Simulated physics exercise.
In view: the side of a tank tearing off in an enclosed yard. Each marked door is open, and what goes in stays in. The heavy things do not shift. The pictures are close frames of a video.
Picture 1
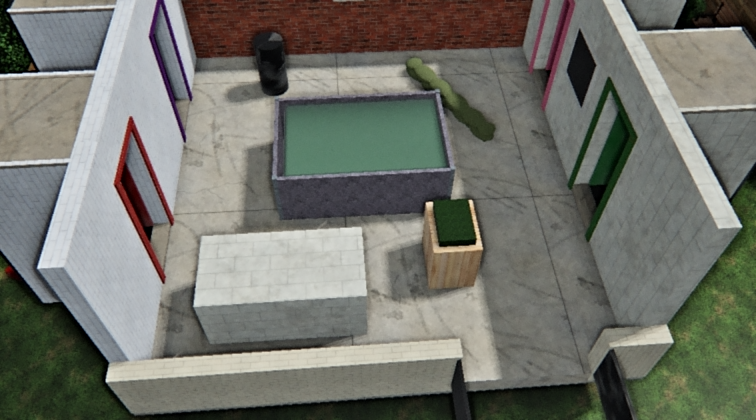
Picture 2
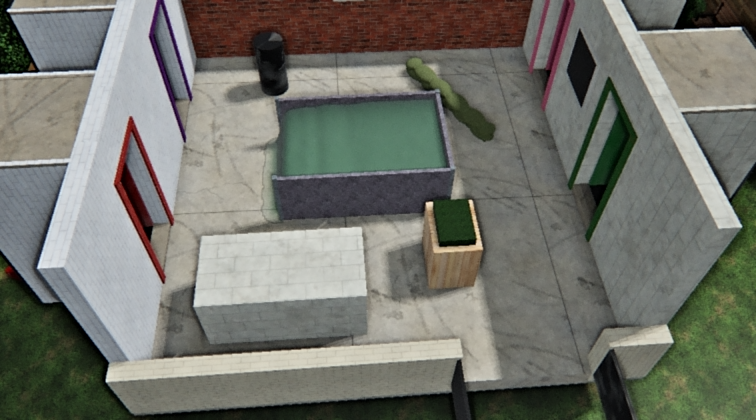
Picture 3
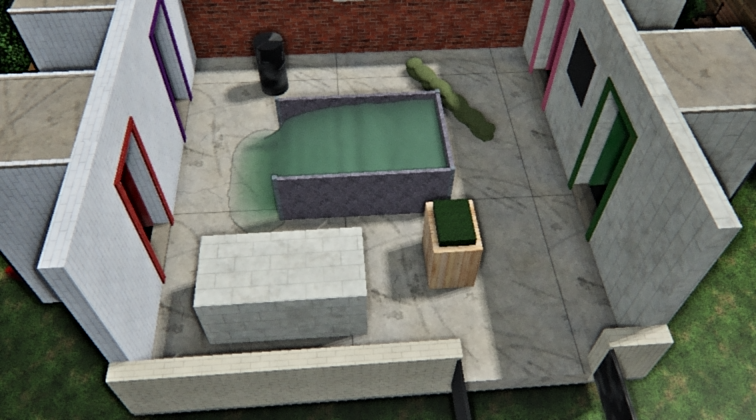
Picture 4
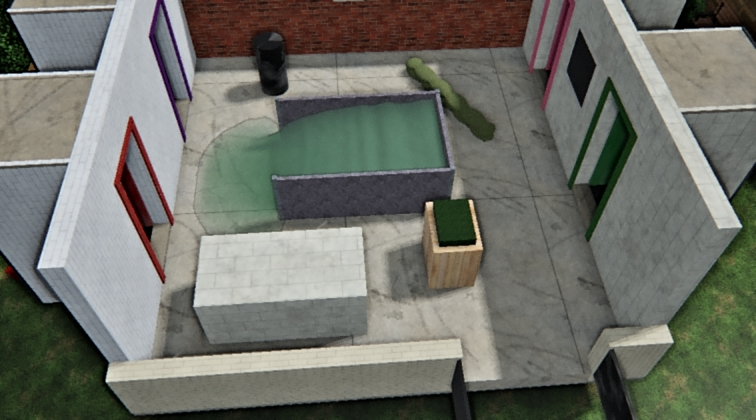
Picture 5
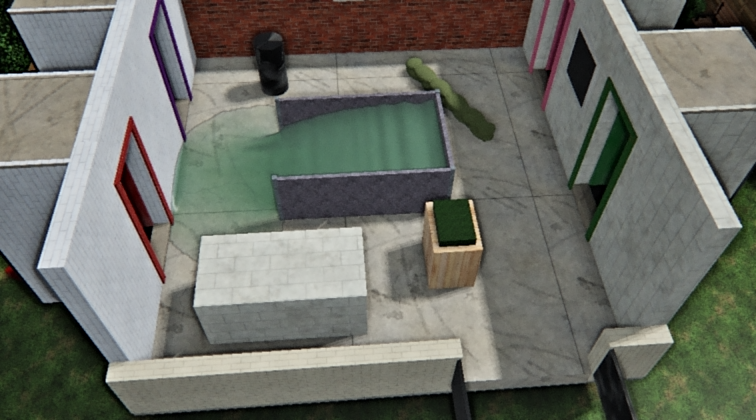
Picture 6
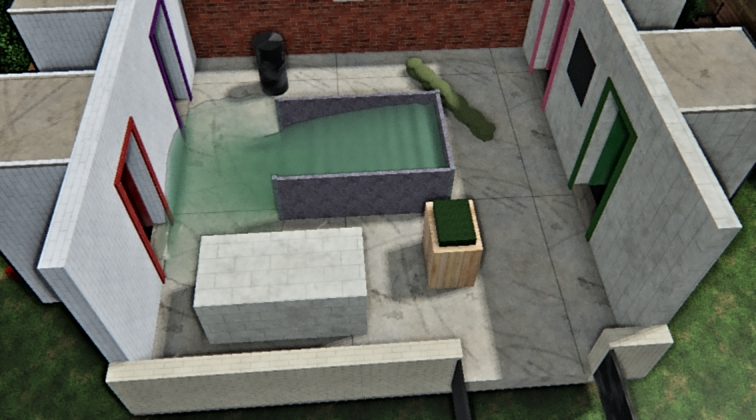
Green water in a raised rectangular tank pours out through its left side, spreading leftward across the stone floor of a walled yard, then reaches the left wall and widens along it near the red-framed doorway.
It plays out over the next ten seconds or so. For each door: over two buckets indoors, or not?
In the end: The red door takes more than that; the green door stays under that; the purple door takes more than that; the pink door stays under that.
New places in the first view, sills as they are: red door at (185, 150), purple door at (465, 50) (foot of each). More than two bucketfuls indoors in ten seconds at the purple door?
In short: Purple door lets less in.
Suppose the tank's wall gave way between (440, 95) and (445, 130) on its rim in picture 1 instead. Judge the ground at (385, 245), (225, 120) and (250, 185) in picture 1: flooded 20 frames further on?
As listed: Free of water, free of water, clear.
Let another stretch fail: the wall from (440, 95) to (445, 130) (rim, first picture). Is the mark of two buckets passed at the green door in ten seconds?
My reading: Green floods.
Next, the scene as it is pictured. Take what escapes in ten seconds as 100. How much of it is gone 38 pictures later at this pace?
Near 70 in a hundred.
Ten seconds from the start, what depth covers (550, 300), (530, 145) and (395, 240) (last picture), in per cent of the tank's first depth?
About 12, 10 and 10 per cent.
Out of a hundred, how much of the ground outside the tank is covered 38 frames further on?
Near 90 in a hundred.
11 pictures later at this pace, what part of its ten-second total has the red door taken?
Close to 50 %.
A moment on, water covers 25 % of the floor; the red door over two buckets in, the green door not reached, the purple door over two buckets in, the pink door not reached.
Next, water covers 30 % of the floor; the red door far over two buckets in, the green door not reached, the purple door far over two buckets in, the pink door not reached.
Then, water covers 55 % of the floor; the red door far over two buckets in, the green door not reached, the purple door far over two buckets in, the pink door not reached.
Later, water covers 90 % of the floor; the red door far over two buckets in, the green door wet at the sill, nothing in, the purple door far over two buckets in, the pink door wet at the sill, nothing in.
In the end, water covers 95 % of the floor; the red door far over two buckets in, the green door wet at the sill, nothing in, the purple door far over two buckets in, the pink door wet at the sill, nothing in.
